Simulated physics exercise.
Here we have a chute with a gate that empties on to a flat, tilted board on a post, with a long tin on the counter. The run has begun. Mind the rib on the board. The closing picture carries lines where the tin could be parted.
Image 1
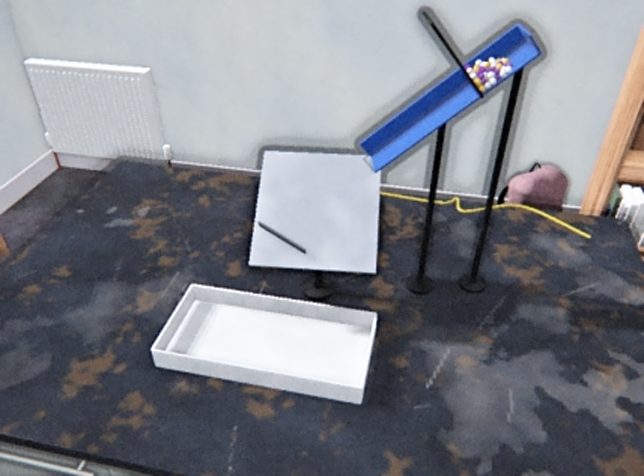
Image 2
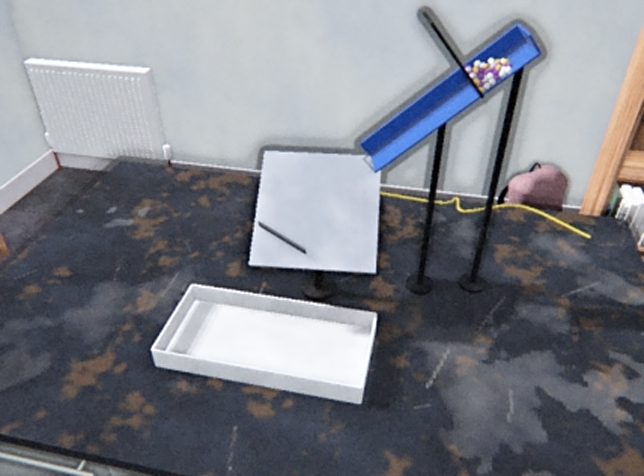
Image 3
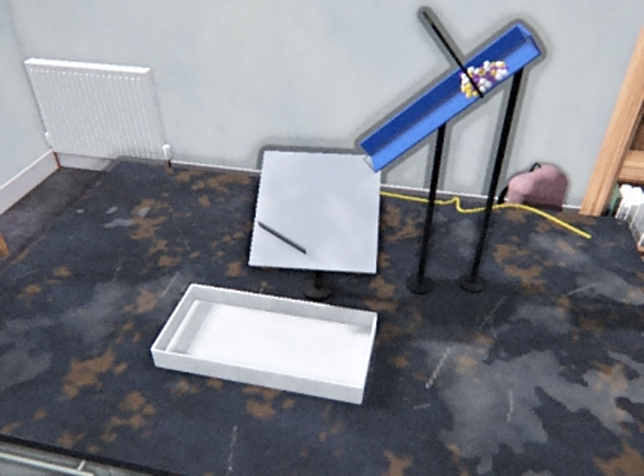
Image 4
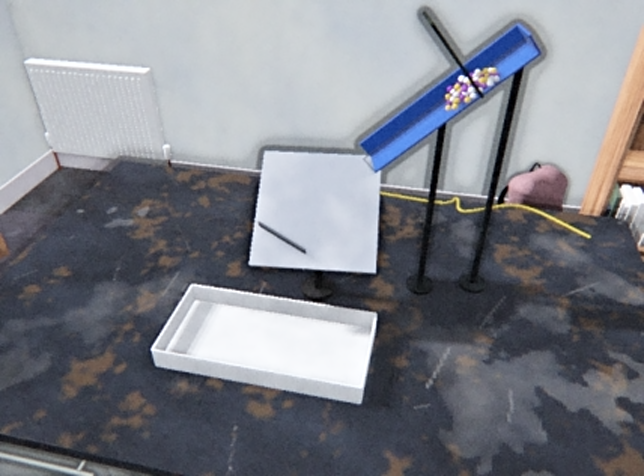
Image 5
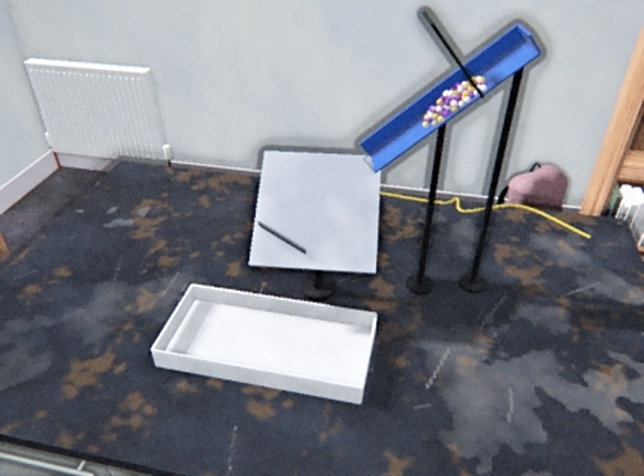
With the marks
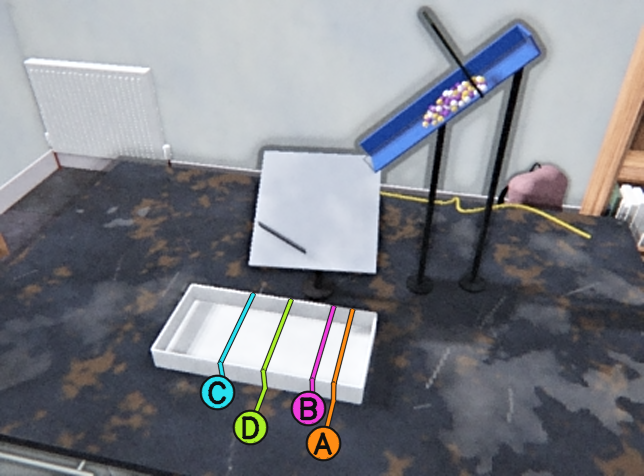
In a grey-walled room with a dark, rust-blotched surface, small multicoloured beads sit bunched behind a gate high in a sloping blue chute, above a tilted white board and an empty white tin. The beads slip past the gate, then slide down leftward in a lengthening cluster, still within the chute.
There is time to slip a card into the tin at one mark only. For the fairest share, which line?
B.
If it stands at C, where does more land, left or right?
Right.
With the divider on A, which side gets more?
Left.
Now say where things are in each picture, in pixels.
Load behind the gate (486, 74), round plastic beads; lip of the chute (373, 165), sloping fairly steeply, in the first frame.
Middle of the board (317, 209), tilted fairly steeply; middle of its low edge (312, 269); of its high edge (323, 154), in the second frame.
Front corners of the tin (152, 350) and (361, 387), empty; front of the load (465, 90), in the third frame.
Middle of the load (470, 83); its front (449, 108), roughly a quarter of the way to the lip; rib from (258, 221) to (305, 250), in the fourth frame.
Middle of the load (456, 96); its front (426, 124), roughly half of the way to the lip, in the fifth frame.
On the marked copy, line A crosses the front rim at (334, 382); line B crosses the front rim at (312, 379); line C crosses the front rim at (220, 362); line D crosses the front rim at (263, 370).
With A, of what is caught, almost all on the left of the divider, about a tenth on the right.
With B, of what is caught, roughly two thirds on the left of the divider, roughly a third on the right.
With C, of what is caught, about a tenth on the left of the divider, the larger part on the right.
With D, of what is caught, roughly a quarter on the left of the divider, the larger part on the right.
